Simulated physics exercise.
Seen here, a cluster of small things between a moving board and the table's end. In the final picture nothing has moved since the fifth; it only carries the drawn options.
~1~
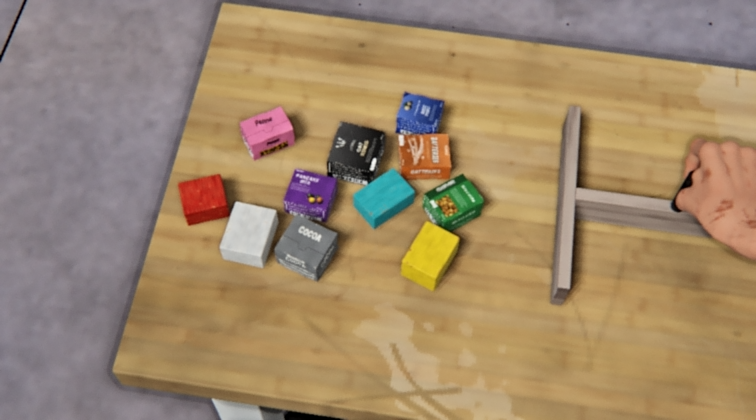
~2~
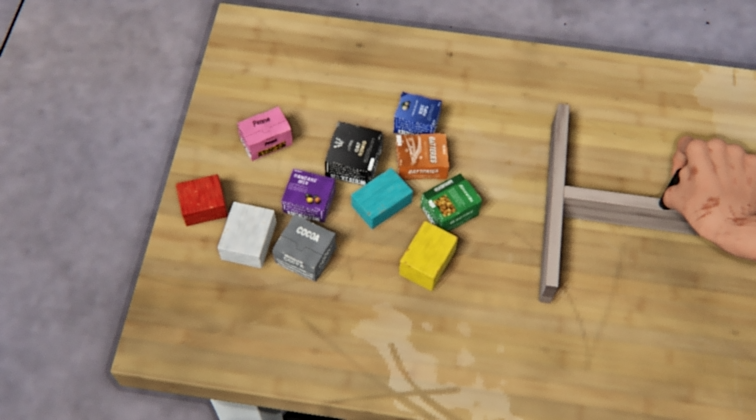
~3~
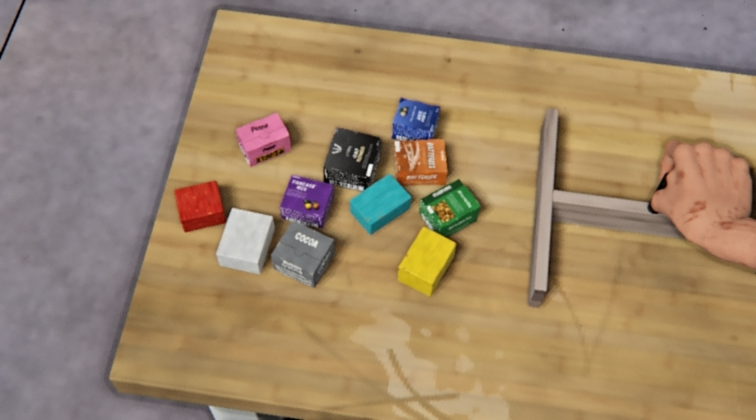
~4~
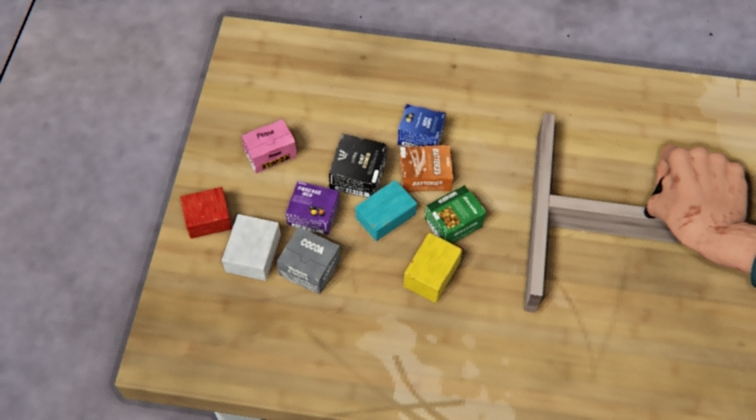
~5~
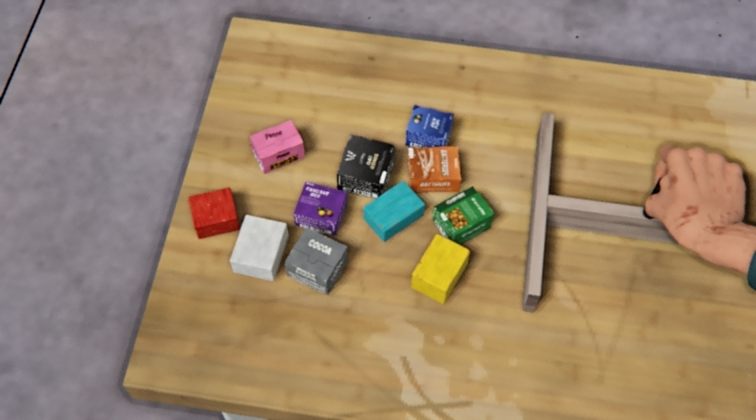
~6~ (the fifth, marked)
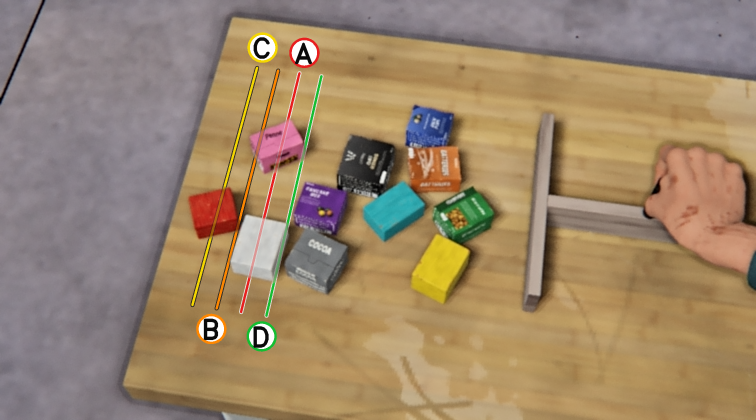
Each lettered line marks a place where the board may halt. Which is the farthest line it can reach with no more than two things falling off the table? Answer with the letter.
As far as mark D.
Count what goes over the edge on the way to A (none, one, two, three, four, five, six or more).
Four.
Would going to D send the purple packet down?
No.
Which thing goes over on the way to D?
The red block goes over.
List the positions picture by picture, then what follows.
Pink packet (267, 134); purple packet (311, 196); green packet (453, 204), in the first frame.
Board (559, 190); orange box (422, 157), in the second frame.
Board (548, 194); red block (201, 207), in the third frame.
Board (543, 199); turquoise block (386, 211), in the fourth frame.
Board (542, 199); yellow block (441, 269); grey box (317, 261); pink packet (277, 147), in the fifth frame.
On the marked copy, A at (272, 184); B at (250, 181); C at (227, 178); D at (296, 187).
Following D. Soon after the start, board (453, 187); yellow block (415, 271); orange box (424, 165).
Later, board (364, 175); red block (202, 210); pink packet (251, 136).
In the end, board (298, 166); red block over the edge; pink packet (198, 120); one fallen.
As for the rest, A drops four; B drops five; C drops seven.
